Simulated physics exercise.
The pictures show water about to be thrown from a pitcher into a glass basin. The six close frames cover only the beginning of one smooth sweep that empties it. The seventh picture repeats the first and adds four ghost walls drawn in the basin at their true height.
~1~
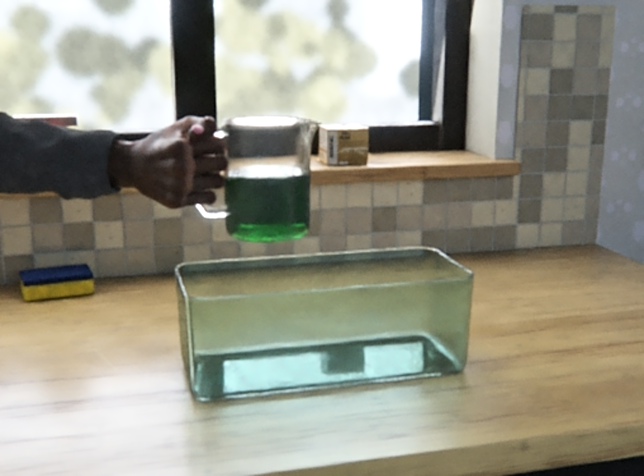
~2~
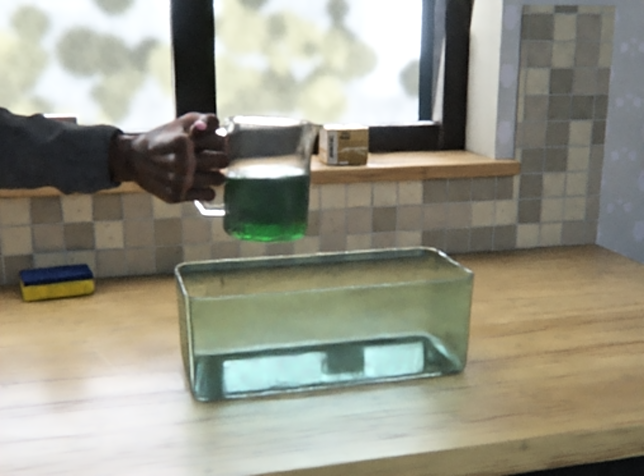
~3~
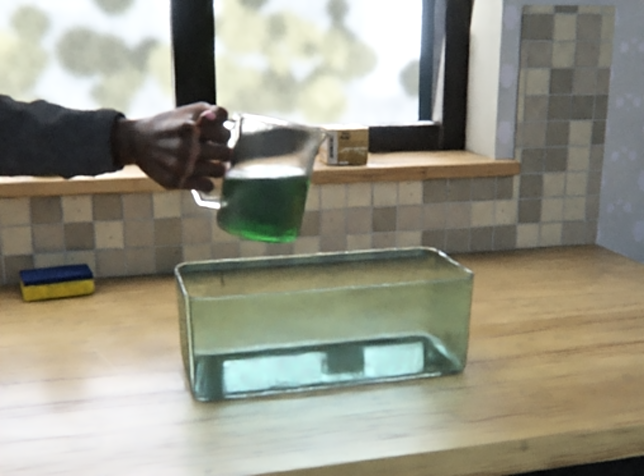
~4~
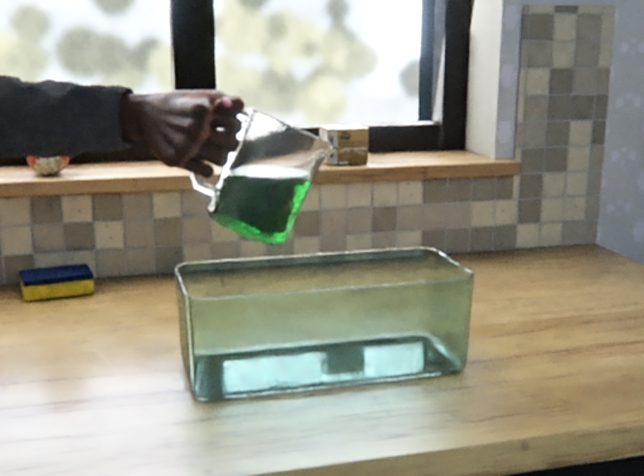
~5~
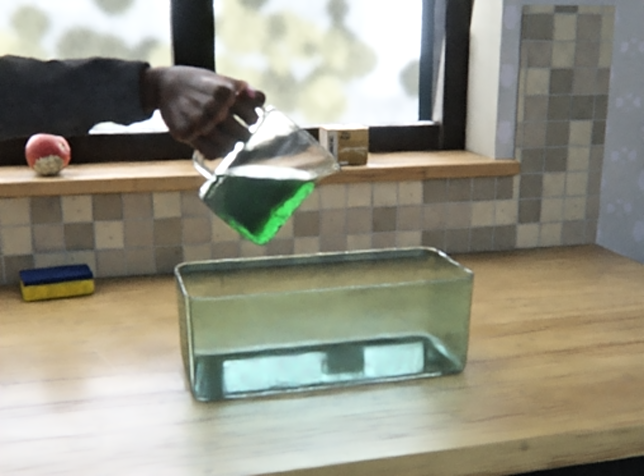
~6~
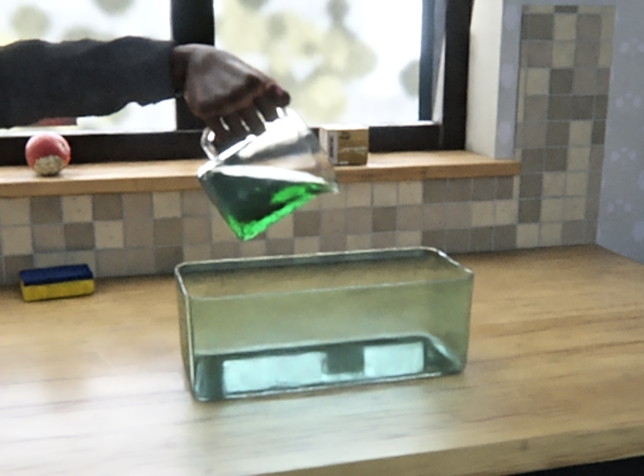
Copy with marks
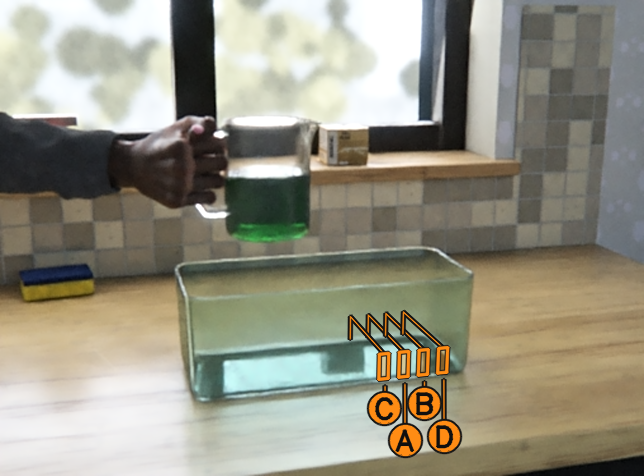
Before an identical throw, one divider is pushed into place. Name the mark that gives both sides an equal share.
Place C.
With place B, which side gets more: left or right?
The left one.
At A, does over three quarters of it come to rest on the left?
Yes.
On the marked copy, A at (404, 384); B at (424, 381); C at (385, 386); D at (443, 379).
With A, about 89 % ends left of the wall and 7 % right of it; 3 % is lost outside.
With B, about 88 % ends left of the wall and 9 % right of it; 3 % is lost outside.
With C, about 54 % ends left of the wall and 45 % right of it.
With D, about 88 % ends left of the wall and 10 % right of it.
